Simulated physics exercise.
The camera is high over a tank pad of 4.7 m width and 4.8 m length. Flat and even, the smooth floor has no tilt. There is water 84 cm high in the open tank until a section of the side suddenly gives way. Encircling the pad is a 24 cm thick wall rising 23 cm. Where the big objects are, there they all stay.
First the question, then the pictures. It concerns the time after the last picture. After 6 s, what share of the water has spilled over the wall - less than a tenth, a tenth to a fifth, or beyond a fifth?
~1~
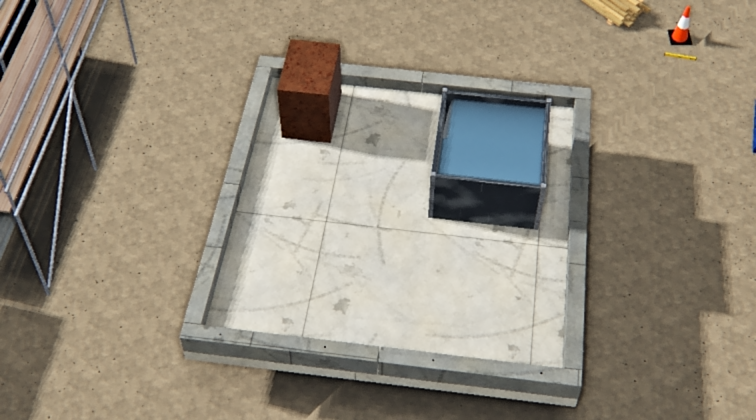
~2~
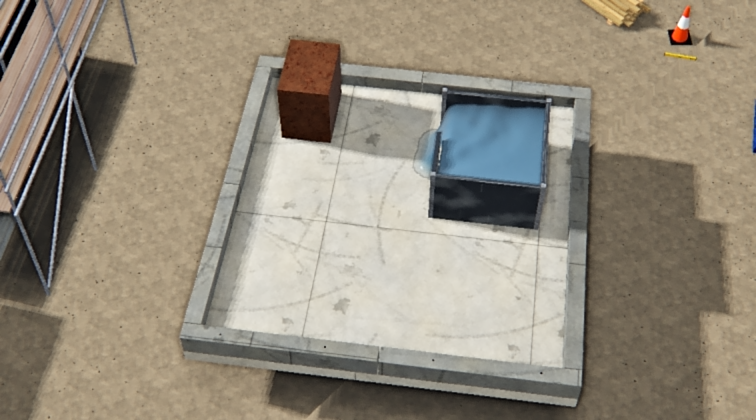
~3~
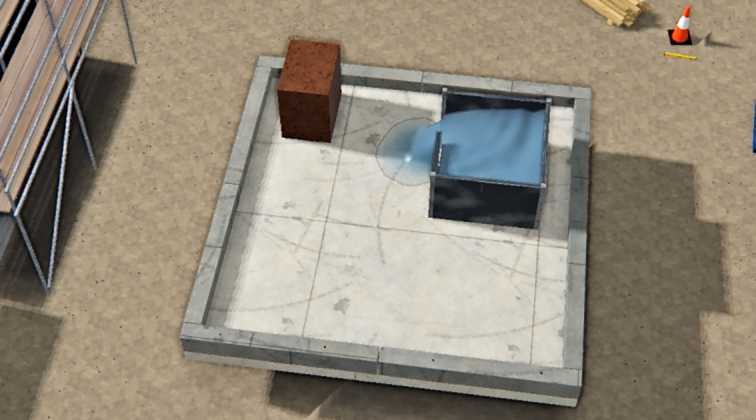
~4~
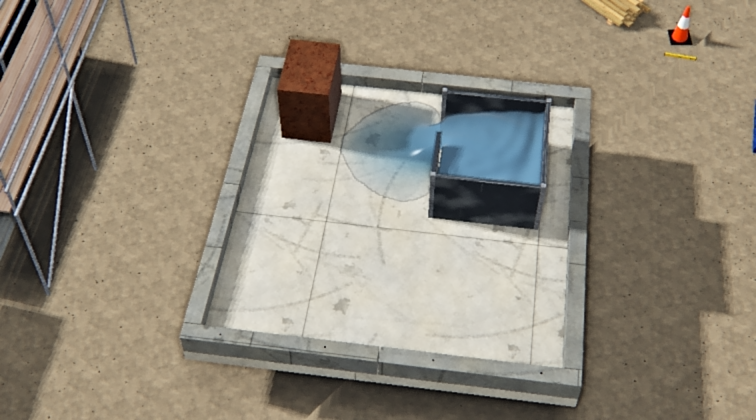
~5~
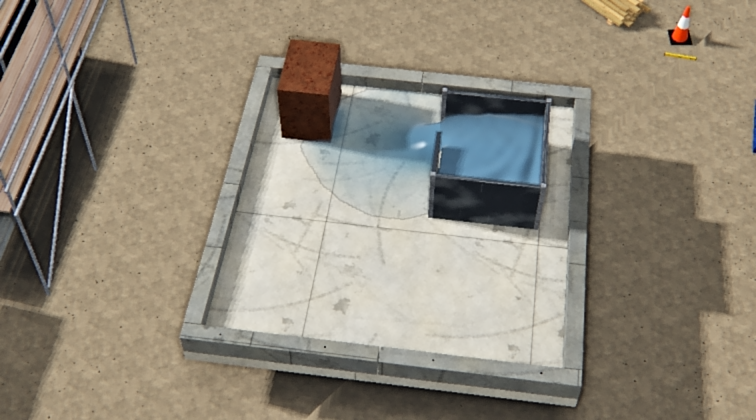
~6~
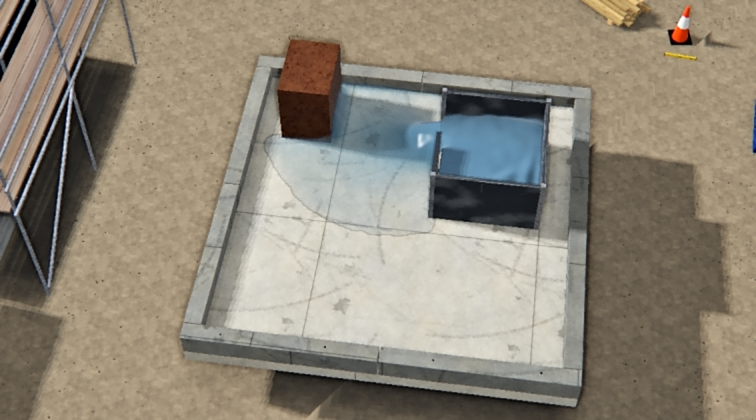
Below a tenth.
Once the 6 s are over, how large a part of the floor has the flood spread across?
About 95 per cent.
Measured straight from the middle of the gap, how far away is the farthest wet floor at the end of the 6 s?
I'd say close to 4.4 m.
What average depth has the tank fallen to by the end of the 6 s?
Mean depth: About 14 cm.
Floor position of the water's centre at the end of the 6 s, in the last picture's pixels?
Centre: Approx. (402, 215) px.
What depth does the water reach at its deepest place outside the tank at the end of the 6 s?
Peak depth: Approx. 16 cm.
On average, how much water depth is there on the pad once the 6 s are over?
I'd put it near 7 cm.
A moment later water covers 30 % of the floor and is deepest (66 cm) near (341, 87); 0 % is over the wall.
Soon after water covers 35 % of the floor and is deepest (46 cm) near (351, 97); 1 % is over the wall.
Next water covers 40 % of the floor and is deepest (32 cm) near (273, 80); 5 % is over the wall.
Later on water covers 60 % of the floor and is deepest (24 cm) near (245, 338); 6 % is over the wall.
At the end water covers 80 % of the floor and is deepest (16 cm) near (231, 235); 7 % is over the wall.
